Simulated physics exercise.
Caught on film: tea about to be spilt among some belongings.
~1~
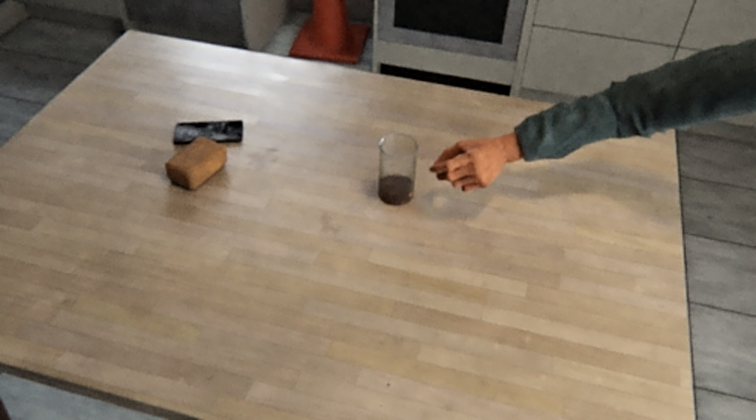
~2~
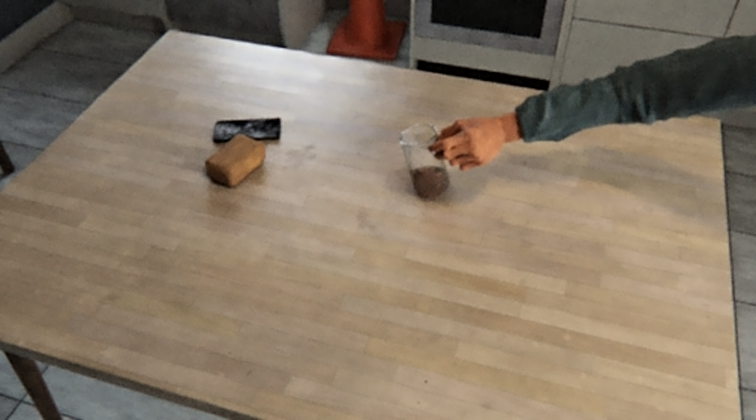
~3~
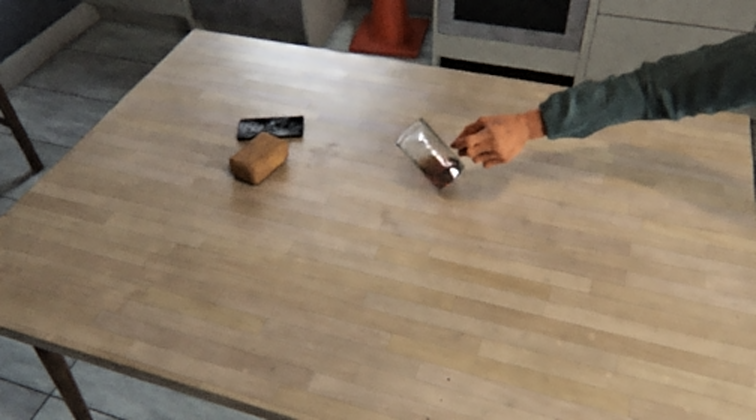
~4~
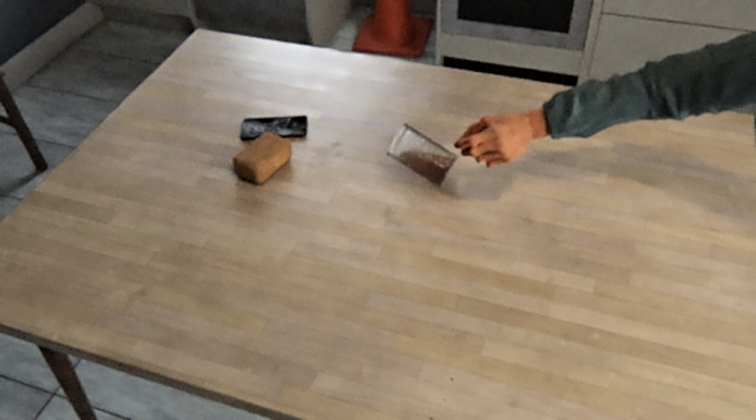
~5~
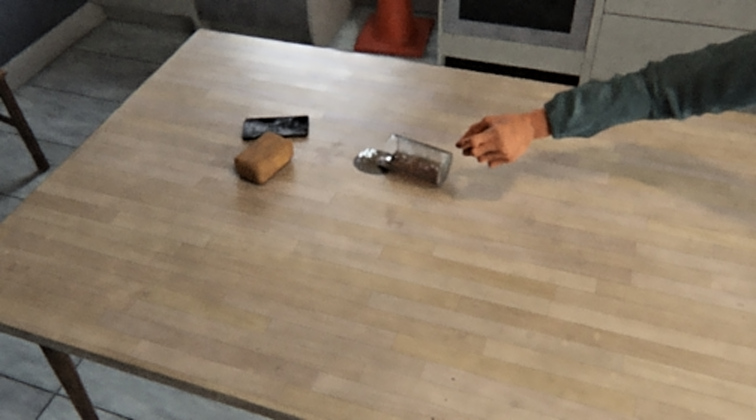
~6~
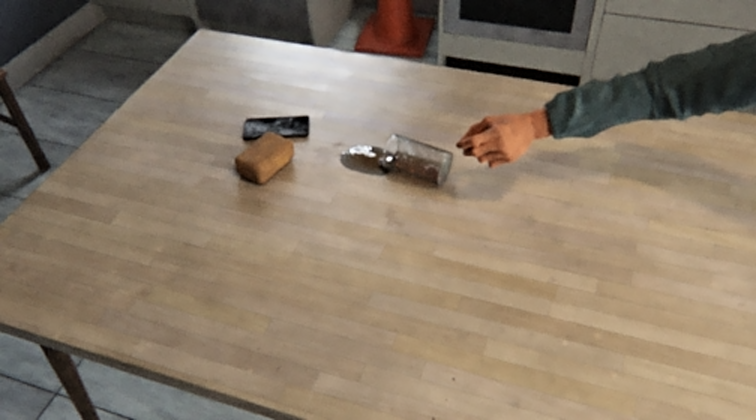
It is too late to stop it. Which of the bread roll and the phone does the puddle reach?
The bread roll gets wet and the phone gets wet.
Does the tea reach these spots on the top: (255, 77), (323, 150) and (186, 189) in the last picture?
One: Clear of it. Two: Wet. Three: Not reached.
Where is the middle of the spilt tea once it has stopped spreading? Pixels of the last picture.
At about (318, 141).
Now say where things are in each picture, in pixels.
It stands upright; beaker (398, 170) about a quarter full; bread roll (195, 153); phone (208, 130), in the first picture.
Pushed off balance; beaker about a quarter full, surface at (429, 175), in the second picture.
It is falling; beaker (430, 153) tipped 45°; phone (270, 126), in the third picture.
It is falling; beaker (422, 155) tipped 70°; bread roll (261, 148), in the fourth picture.
It is down; beaker (417, 160) tipped 85°; a puddle starts at (374, 162), in the fifth picture.
It is down; beaker (417, 160) tipped 85°; a puddle starts at (369, 160); bread roll (263, 148); phone (276, 126), in the sixth picture.
Shortly, the puddle covers about as much as a plate; the bread roll is soaking at its edge; the phone is soaking at its edge.
At the finish, the puddle covers about as much as a plate; the bread roll is soaking at its edge; the phone is soaking at its edge.
